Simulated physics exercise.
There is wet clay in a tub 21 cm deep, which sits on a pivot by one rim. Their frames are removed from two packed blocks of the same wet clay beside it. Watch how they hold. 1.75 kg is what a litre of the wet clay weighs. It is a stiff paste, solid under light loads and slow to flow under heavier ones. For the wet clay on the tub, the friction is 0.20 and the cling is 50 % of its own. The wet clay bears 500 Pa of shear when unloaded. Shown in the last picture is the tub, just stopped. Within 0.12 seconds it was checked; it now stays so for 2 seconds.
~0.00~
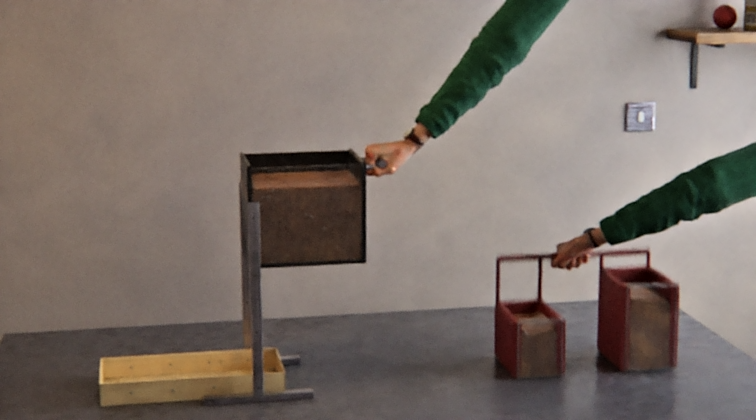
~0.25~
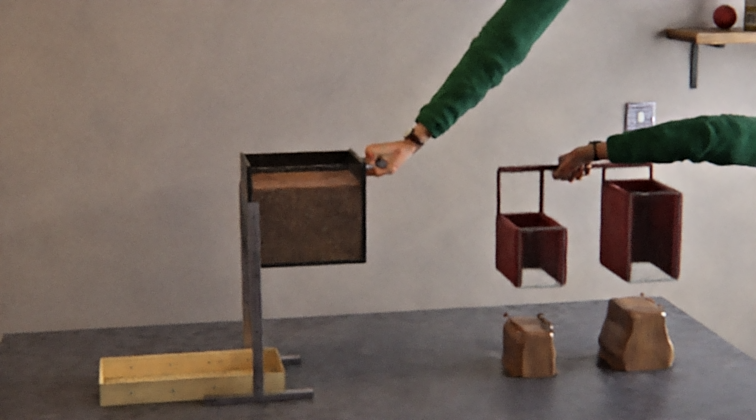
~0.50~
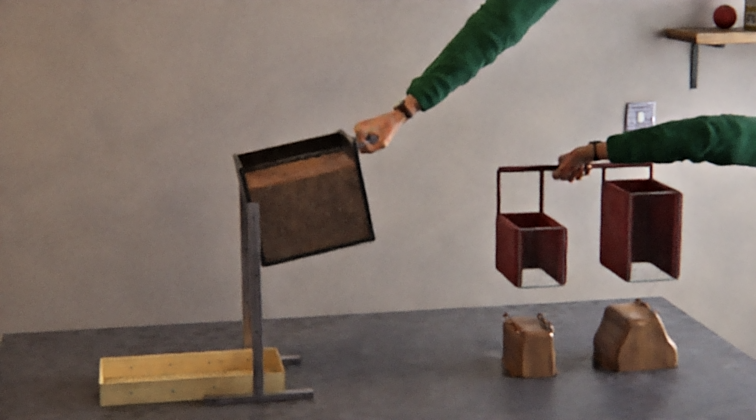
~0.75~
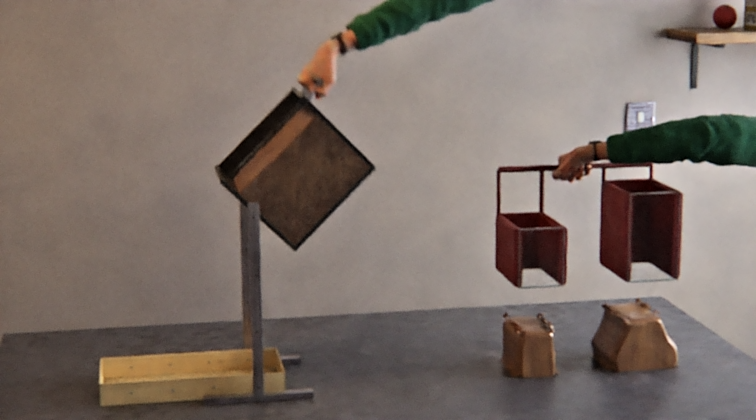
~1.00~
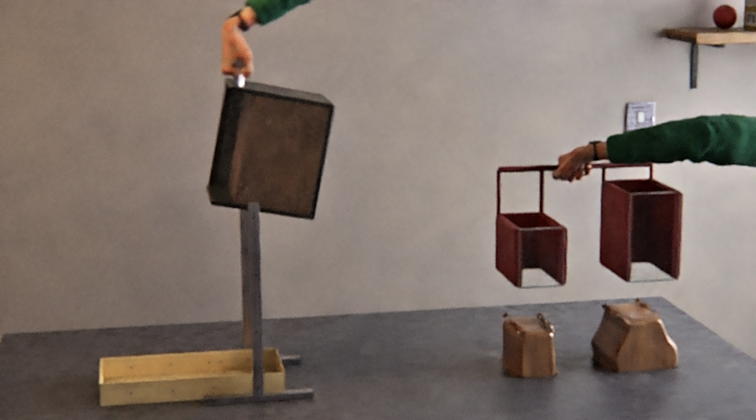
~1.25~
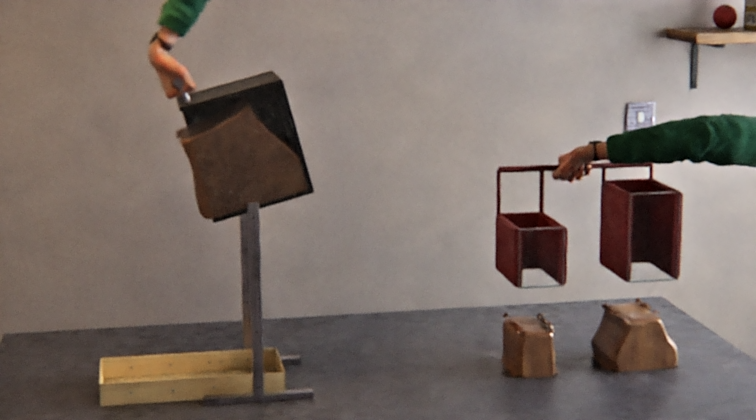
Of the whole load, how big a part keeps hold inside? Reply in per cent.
The part that keeps hold inside is about 31 %.
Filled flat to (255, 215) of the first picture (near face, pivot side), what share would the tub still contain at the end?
I'd say close to 40 % stays in the tub.
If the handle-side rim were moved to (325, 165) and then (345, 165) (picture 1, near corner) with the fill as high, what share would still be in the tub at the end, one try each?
First try about 40 per cent, second around 35 per cent.
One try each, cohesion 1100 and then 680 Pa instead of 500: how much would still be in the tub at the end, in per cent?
First try roughly 40 per cent, second try roughly 35 per cent.
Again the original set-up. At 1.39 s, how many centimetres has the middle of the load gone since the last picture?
I'd put the distance at about 10 centimetres.
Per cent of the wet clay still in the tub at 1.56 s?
I'd say close to 35 %.
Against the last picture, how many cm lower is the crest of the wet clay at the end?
Roughly 12 cm.
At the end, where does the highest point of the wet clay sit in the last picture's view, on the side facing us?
The highest point is near (295, 164) in the last picture.
By 1.39 s, the tub is at 105 degrees and holds 52 %.
By 1.56 s, the tub is at 105 degrees and holds 33 %.
By 1.73 s, the tub is at 105 degrees and holds 31 %.
By 1.90 s, the tub is at 105 degrees and holds 31 %.
By 3.25 s, at the end, the tub is at 105 degrees and holds 31 %.
